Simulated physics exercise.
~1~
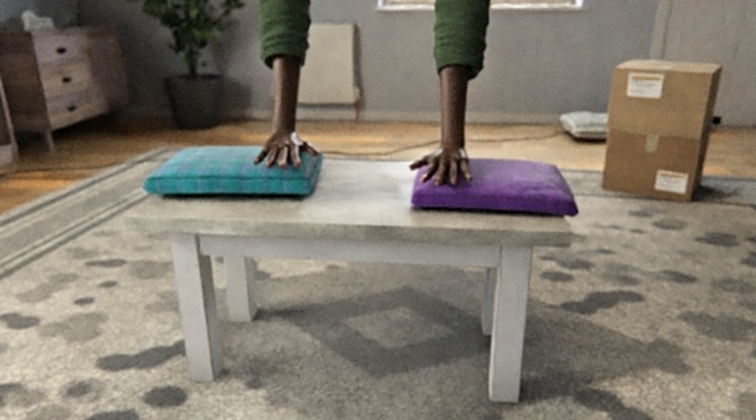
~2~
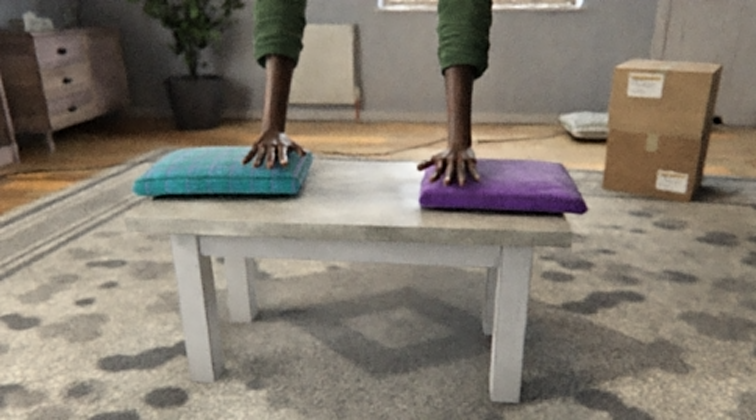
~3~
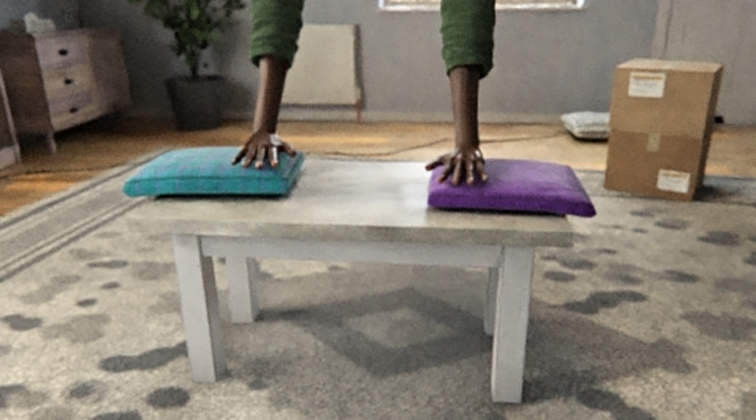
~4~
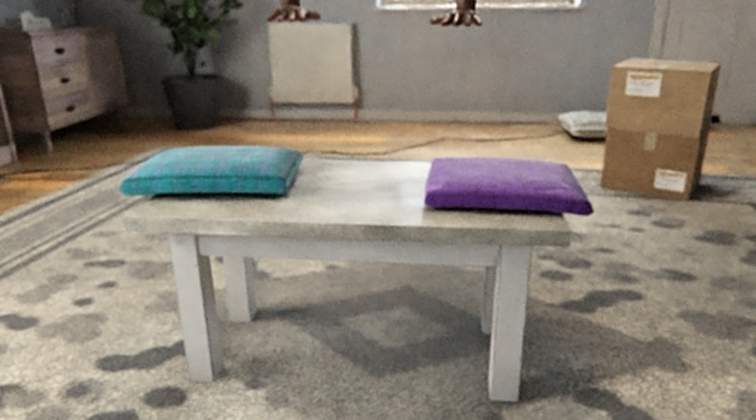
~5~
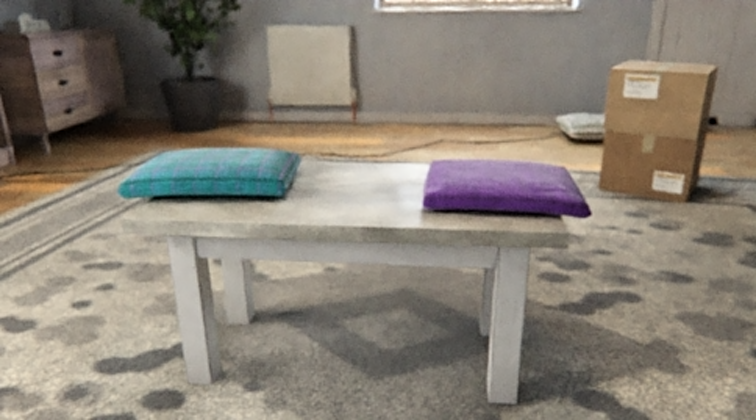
Two hands pressed down on a turquoise cushion and a purple one and slid them apart toward opposite ends of a small table, then lifted away out of view, leaving both cushions resting on top, slightly over the edges.
